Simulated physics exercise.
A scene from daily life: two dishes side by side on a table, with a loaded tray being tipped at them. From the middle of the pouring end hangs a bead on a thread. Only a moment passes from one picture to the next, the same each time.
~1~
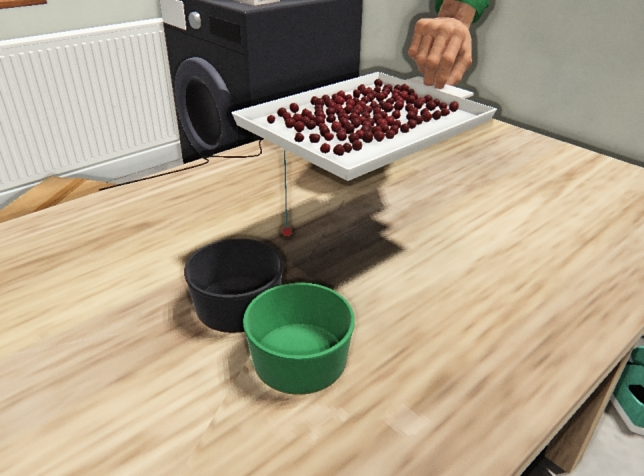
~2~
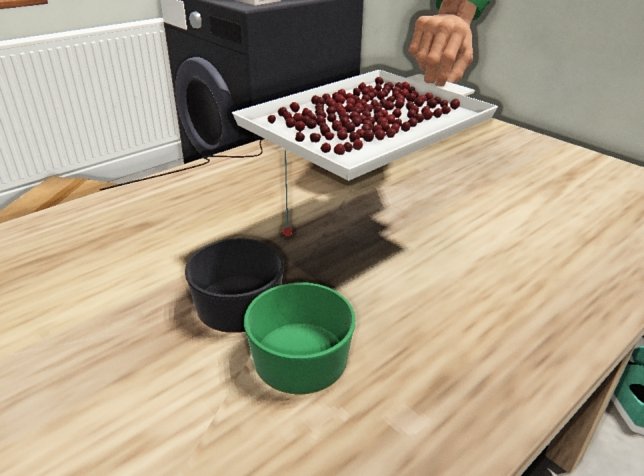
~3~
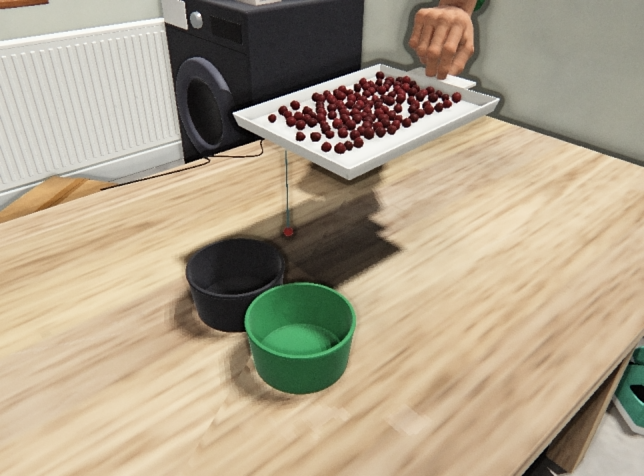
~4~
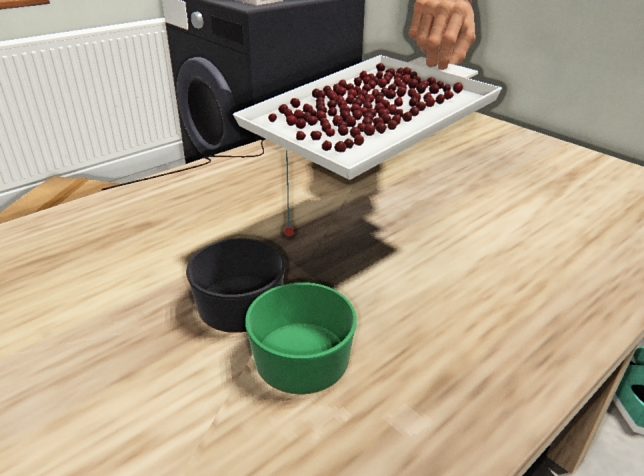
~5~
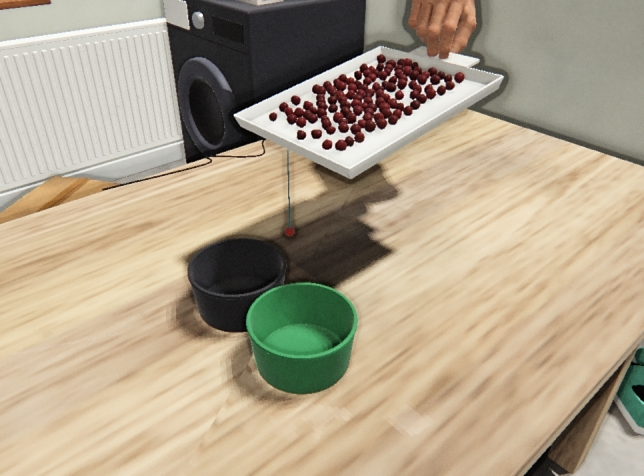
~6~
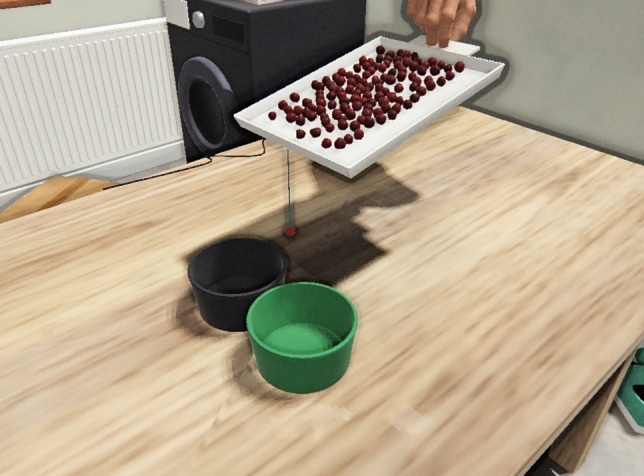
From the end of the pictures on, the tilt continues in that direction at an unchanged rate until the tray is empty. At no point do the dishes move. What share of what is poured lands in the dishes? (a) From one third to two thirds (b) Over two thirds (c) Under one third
(a) From one third to two thirds.
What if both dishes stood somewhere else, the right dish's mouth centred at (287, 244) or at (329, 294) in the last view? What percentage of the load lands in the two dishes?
It would be roughly 40 per cent, followed by roughly 40 per cent.
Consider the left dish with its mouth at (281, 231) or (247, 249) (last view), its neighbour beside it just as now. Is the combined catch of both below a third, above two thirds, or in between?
Case one, under a third; case two, in the middle band.
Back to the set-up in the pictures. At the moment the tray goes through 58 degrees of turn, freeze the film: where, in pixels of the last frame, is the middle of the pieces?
Close to (292, 95).
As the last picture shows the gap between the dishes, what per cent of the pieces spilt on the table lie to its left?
Around 90 %.
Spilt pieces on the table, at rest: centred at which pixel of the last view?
About (205, 261).
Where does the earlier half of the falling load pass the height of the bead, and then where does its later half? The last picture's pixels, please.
Roughly at (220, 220) first, and then at (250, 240).
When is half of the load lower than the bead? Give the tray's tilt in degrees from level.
Angle reached: About 105°.
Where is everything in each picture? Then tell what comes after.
In the first picture, corners of the pouring end at (237, 113) and (348, 166), level; middle of the load at (365, 113), dried cherries; left dish at (195, 301); right dish at (257, 360); bead on its thread at (287, 232).
In the second picture, corners of the pouring end at (237, 113) and (349, 166), level; middle of the load at (366, 112).
In the third picture, corners of the pouring end at (238, 113) and (349, 166), tipped barely, lowest at the left corner; middle of the load at (366, 109).
In the fourth picture, corners of the pouring end at (238, 114) and (349, 166), tipped a little, lowest at the left corner; middle of the load at (367, 103).
In the fifth picture, corners of the pouring end at (238, 115) and (349, 165), tipped a little, lowest at the left corner; middle of the load at (367, 98).
In the sixth picture, corners of the pouring end at (238, 115) and (349, 165), tipped a little, lowest at the left corner; middle of the load at (366, 92); left dish at (199, 301); right dish at (261, 359).
Soon, tray tipped steeply; all on the tray.
A while on, tray tipped right over; most on the tray; a stray few in the right dish; a stray few outside both; about a quarter in the air.
Towards the end, tray tipped past a quarter turn; a small part in the right dish; about a third in the left dish; about half outside both.
Finally, tray tipped past a quarter turn; a small part in the right dish; about a third in the left dish; about half outside both.
